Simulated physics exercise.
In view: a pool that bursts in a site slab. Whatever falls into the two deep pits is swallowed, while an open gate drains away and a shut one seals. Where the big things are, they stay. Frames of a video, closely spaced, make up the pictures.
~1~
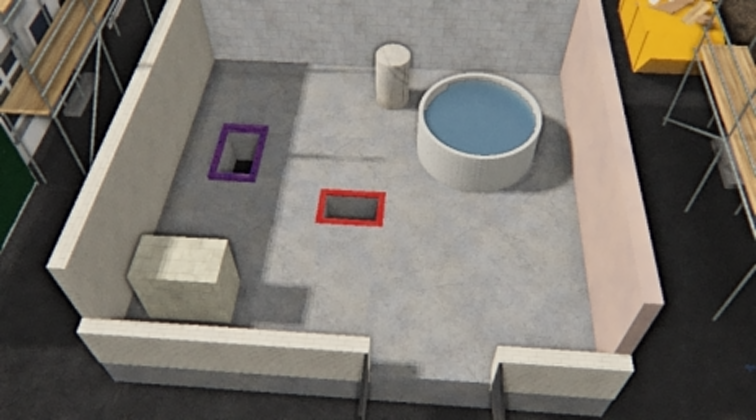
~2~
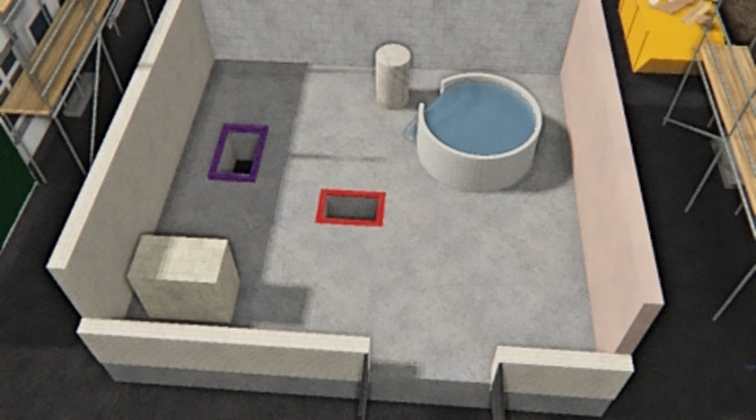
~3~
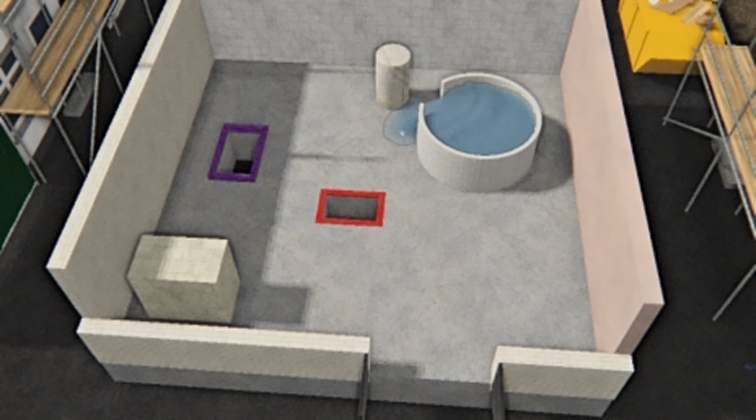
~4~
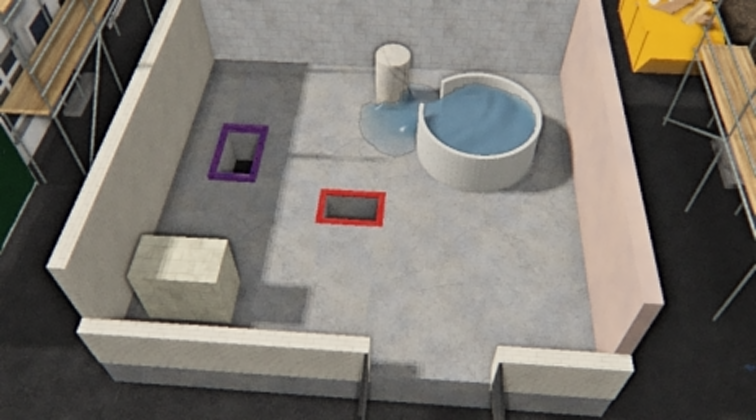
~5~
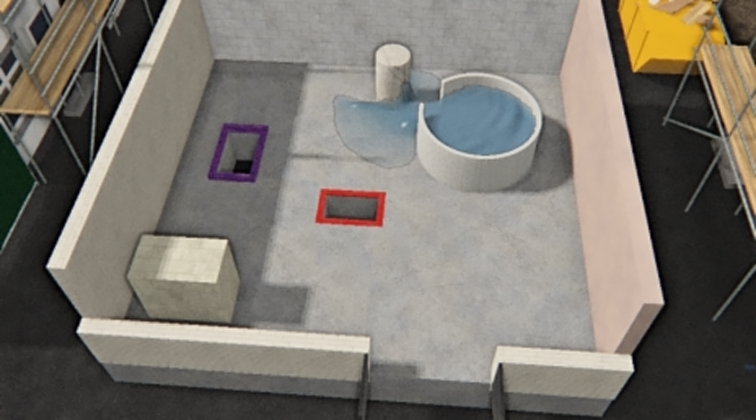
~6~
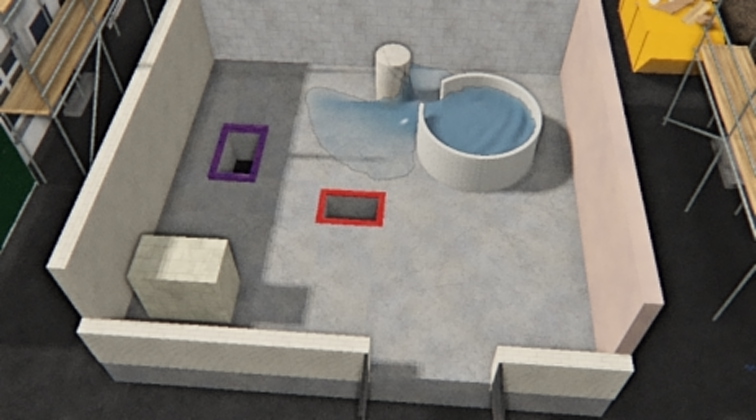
In this clip, a round pool of water stands on a walled concrete slab with a purple-edged opening and a red-edged one; a gap opens in its left side, and water pours out and spreads leftward past a short column.
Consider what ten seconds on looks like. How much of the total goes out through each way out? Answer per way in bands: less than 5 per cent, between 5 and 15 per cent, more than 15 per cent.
Going out through each: The gate, less than 5 per cent; the red pit, less than 5 per cent; the purple pit, between 5 and 15 per cent.
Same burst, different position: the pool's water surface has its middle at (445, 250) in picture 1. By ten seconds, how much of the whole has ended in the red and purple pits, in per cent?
Shares - red: 45 in a hundred; purple: 0 in a hundred.
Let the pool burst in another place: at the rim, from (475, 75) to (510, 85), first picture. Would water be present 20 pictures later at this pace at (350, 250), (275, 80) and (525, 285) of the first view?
The first would be still unwetted, the second drenched and the third drenched.
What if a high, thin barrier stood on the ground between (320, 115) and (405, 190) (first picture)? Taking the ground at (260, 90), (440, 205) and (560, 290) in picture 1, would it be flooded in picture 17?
In order: Wet; dry; dry.
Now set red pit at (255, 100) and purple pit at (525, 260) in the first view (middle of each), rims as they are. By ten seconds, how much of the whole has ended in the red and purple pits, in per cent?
The red pit takes around 30 percent, while the purple pit takes around 0 percent.
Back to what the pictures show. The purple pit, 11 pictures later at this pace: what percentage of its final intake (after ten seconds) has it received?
Roughly 35 per cent.
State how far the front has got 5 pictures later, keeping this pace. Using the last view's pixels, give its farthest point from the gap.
Pixel estimate: (209, 78).
A moment on, water covers 25 % of the floor; the gate 0 %, the red pit 0 %, the purple pit 0 %.
Next, water covers 35 % of the floor; the gate 0 %, the red pit 0 %, the purple pit 4 %.
Then, water covers 50 % of the floor; the gate 0 %, the red pit 0 %, the purple pit 7 %.
Later, water covers 65 % of the floor; the gate 0 %, the red pit 0 %, the purple pit 10 %.
In the end, water covers 90 % of the floor; the gate 1 %, the red pit 2 %, the purple pit 11 %.
